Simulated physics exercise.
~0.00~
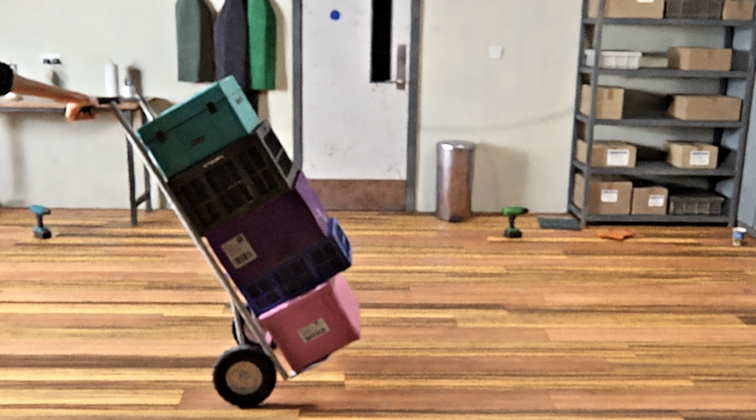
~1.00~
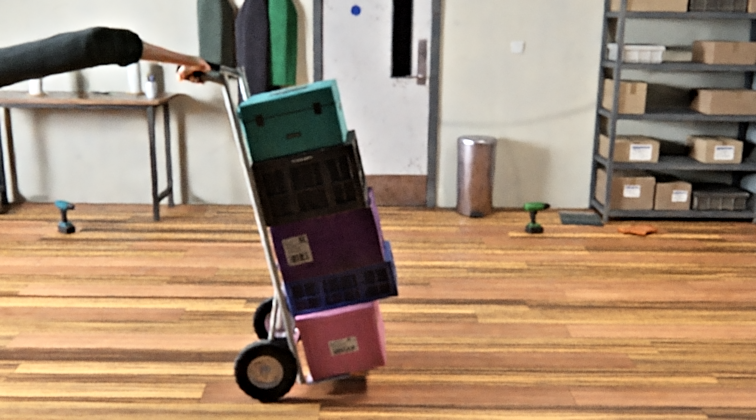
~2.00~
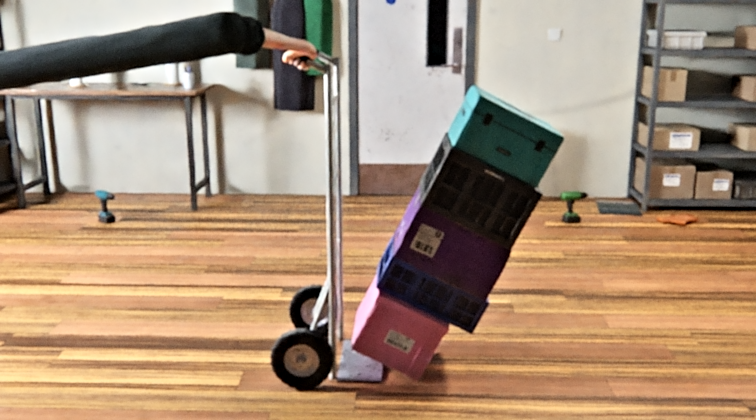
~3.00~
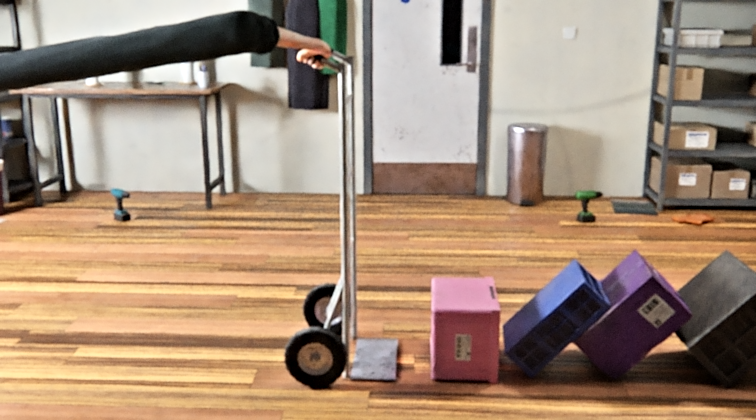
A hand truck stacked with boxes tips upright in a wood-floored workshop, seen from the side, with a white door, a metal bin and loaded shelves behind. It carries a pink tote at the bottom, then blue, purple and black containers and a turquoise box on top. An arm reaching in from the left swings the leaning truck up until it stands straight. The whole stack pitches forward off the plate to the right and topples. The hand still holds the upright, empty truck, while the pink tote rests nearby and the blue, purple and black containers lie tilted in a row beyond it.
